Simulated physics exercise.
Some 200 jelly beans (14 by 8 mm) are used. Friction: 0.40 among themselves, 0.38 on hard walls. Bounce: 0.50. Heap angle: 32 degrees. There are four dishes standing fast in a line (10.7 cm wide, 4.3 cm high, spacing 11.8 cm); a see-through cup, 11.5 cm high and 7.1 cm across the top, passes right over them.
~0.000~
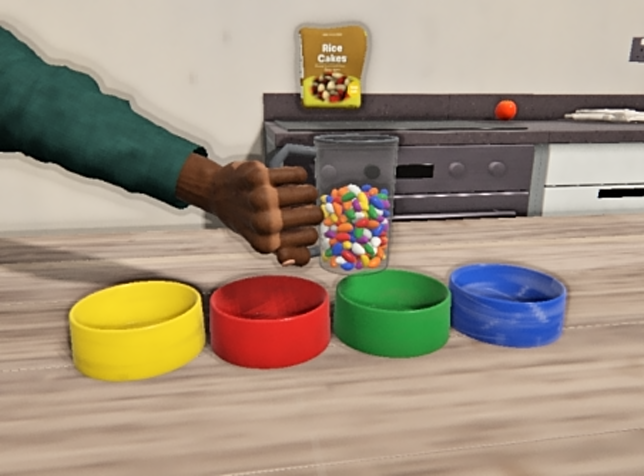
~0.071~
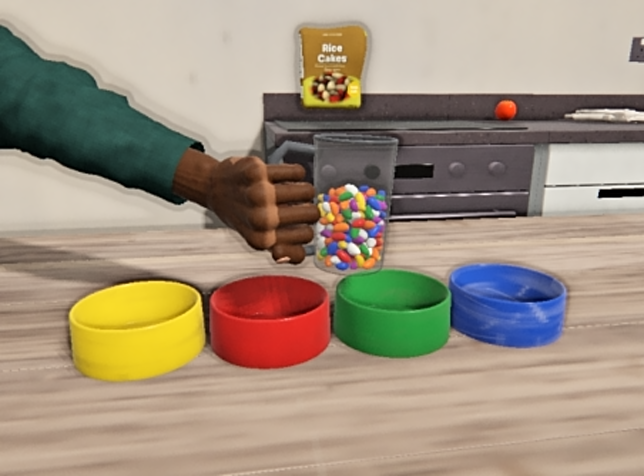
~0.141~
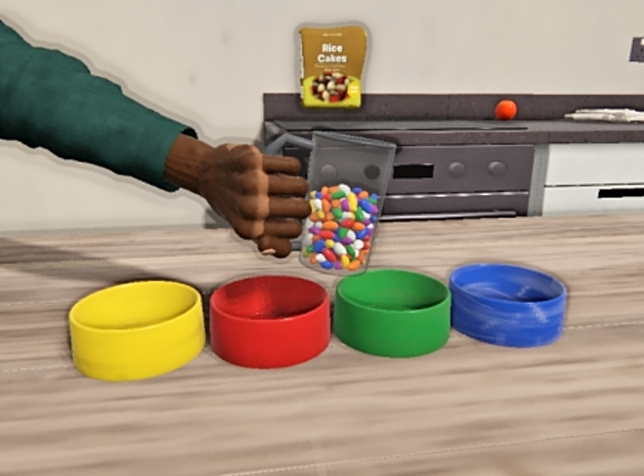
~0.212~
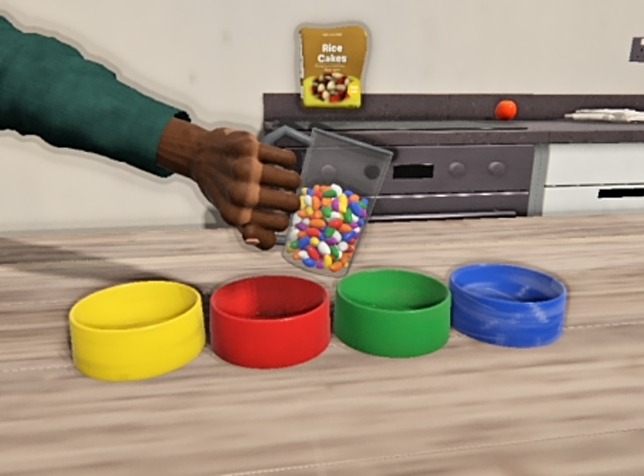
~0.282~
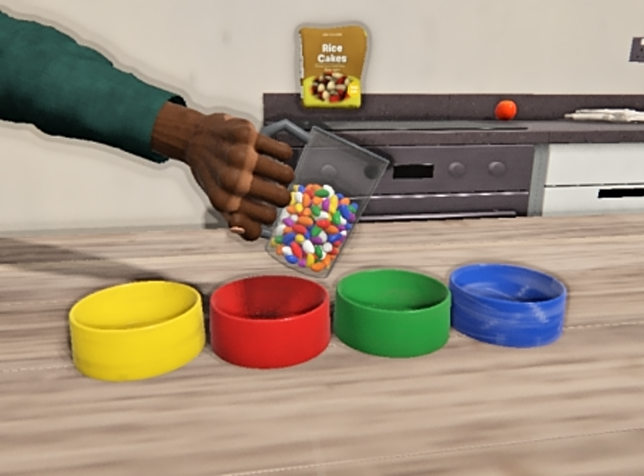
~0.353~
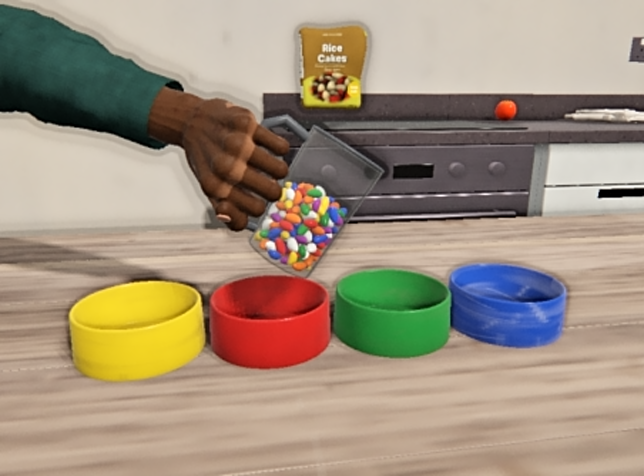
A see-through cup of colourful jelly beans, gripped by a hand in a green sleeve, starts upright, then leans steadily to the right while shifting slightly left above a row of yellow, red, green and blue dishes.
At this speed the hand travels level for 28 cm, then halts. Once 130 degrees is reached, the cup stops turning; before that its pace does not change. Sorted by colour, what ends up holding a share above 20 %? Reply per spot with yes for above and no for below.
Red: Yes, above. Blue: No, below. Green: No, below. Yellow: No, below. Counter: No, below.
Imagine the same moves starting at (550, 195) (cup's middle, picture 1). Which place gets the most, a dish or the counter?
Result - top receiver is green.
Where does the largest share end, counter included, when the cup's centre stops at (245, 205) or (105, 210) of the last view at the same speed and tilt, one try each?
Most goes to: Red; red.
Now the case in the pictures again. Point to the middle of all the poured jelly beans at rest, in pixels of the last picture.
Look around (258, 321) in the last picture.
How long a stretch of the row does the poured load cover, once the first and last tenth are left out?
Roughly 6 centimetres.
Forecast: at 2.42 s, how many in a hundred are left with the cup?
0 %.
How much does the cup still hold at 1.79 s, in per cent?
Roughly 0 per cent, I'd say.
After 1.22 s, tilt 128 degrees; cup holds 60 %, red 40 %.
Then, at 1.79 s, tilt 130 degrees; cup holds 0 %, red 95 %.
Then, at 2.42 s, tilt 130 degrees; cup holds 0 %, red 95 %.
In the end, at 2.7 s, red 95 %, blue 0 %, green 0 %, yellow 0 %, counter 5 %.
